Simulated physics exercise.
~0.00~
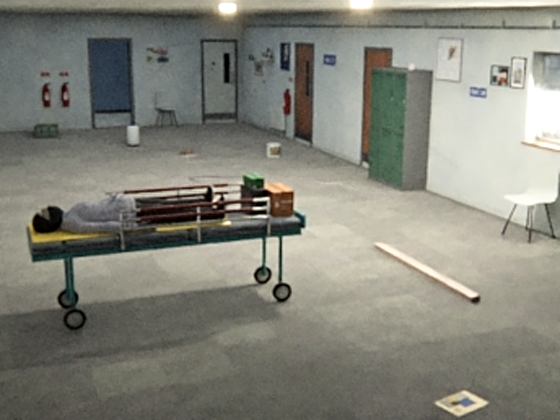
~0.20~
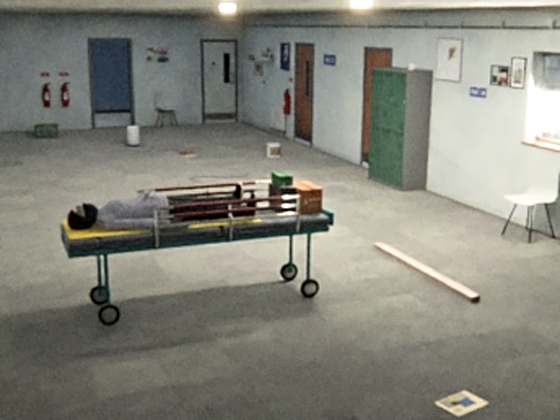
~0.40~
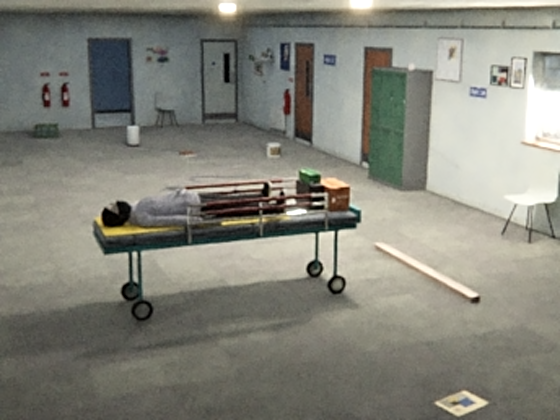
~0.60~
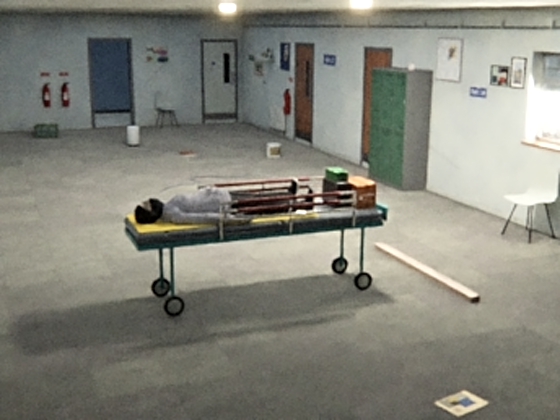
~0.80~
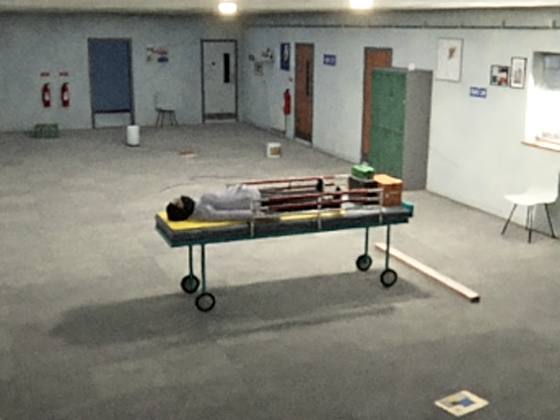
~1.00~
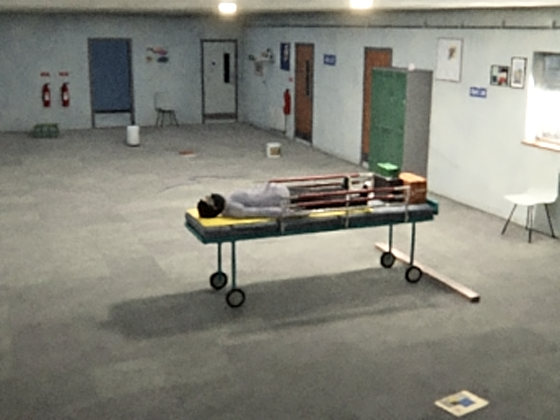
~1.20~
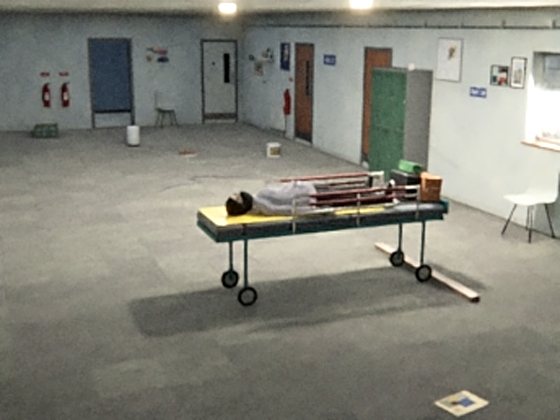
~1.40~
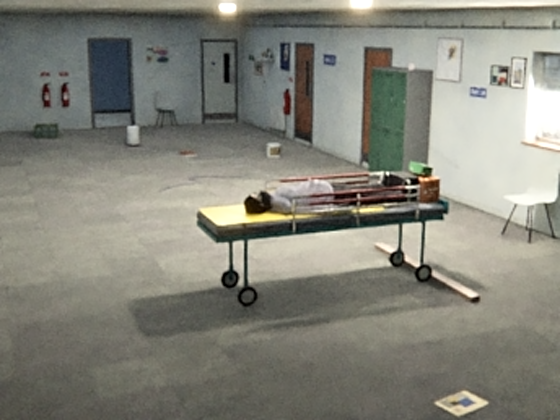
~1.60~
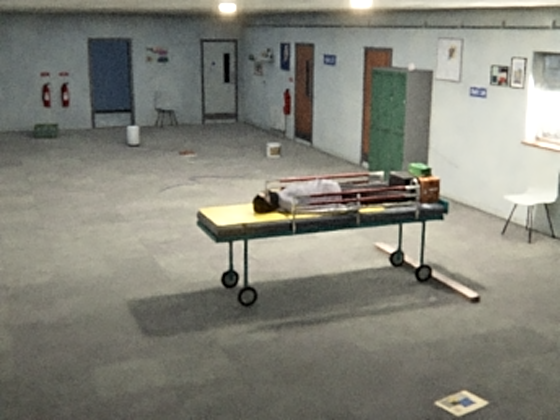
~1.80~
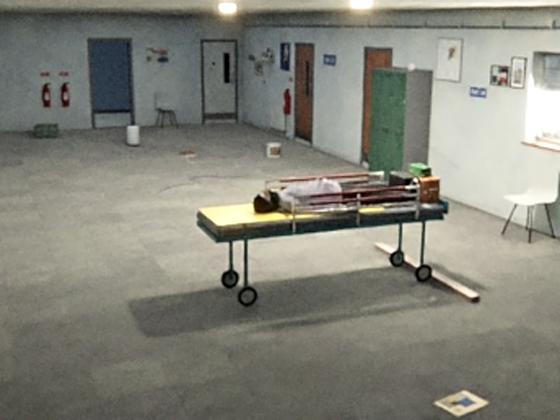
The video shows a person lying on a wheeled stretcher with a green box and an orange case near the feet as it rolls right across a grey room and stops, whereupon the person slides slightly farther toward the foot end and comes to rest, everything still aboard.
